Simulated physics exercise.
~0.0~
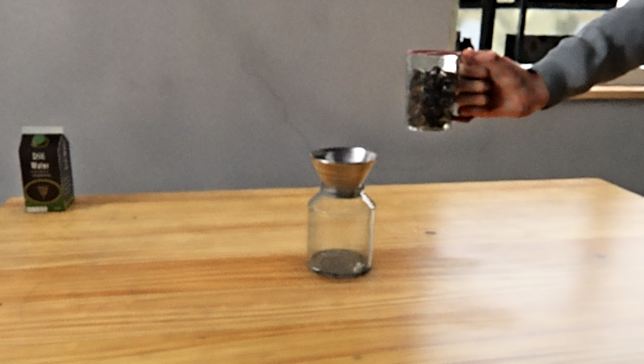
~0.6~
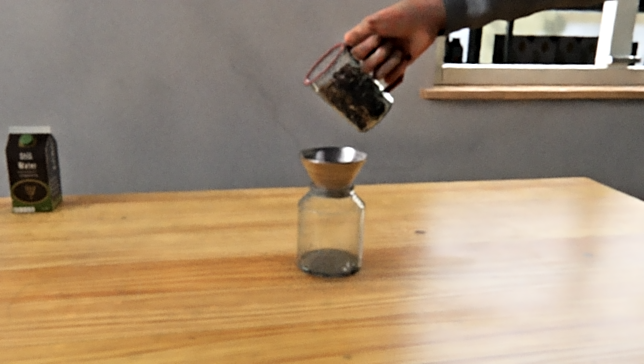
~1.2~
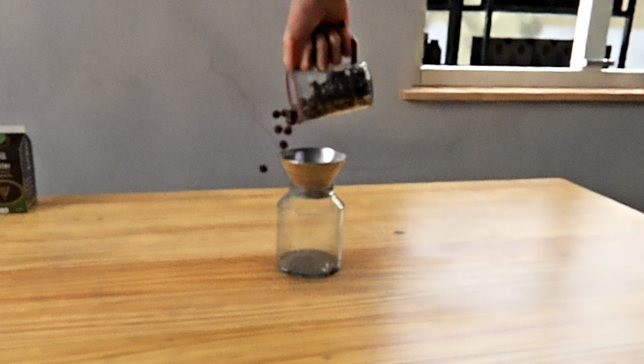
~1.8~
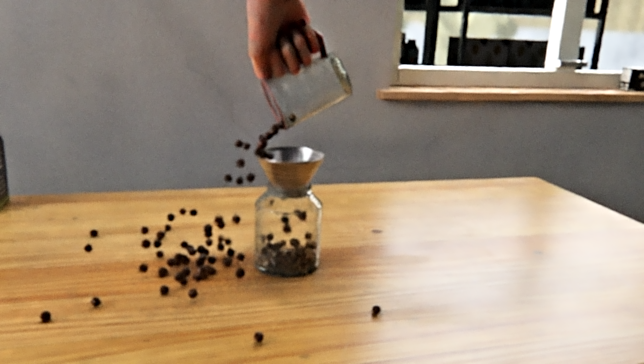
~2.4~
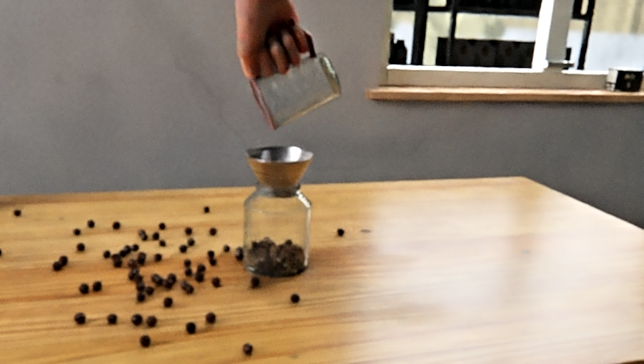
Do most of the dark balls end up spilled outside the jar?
Yes, most of them end up scattered across the table, while a smaller share lands in the jar and the cup is left looking empty.
On a wooden table, a hand tips dark balls toward a funneled jar, spilling many.
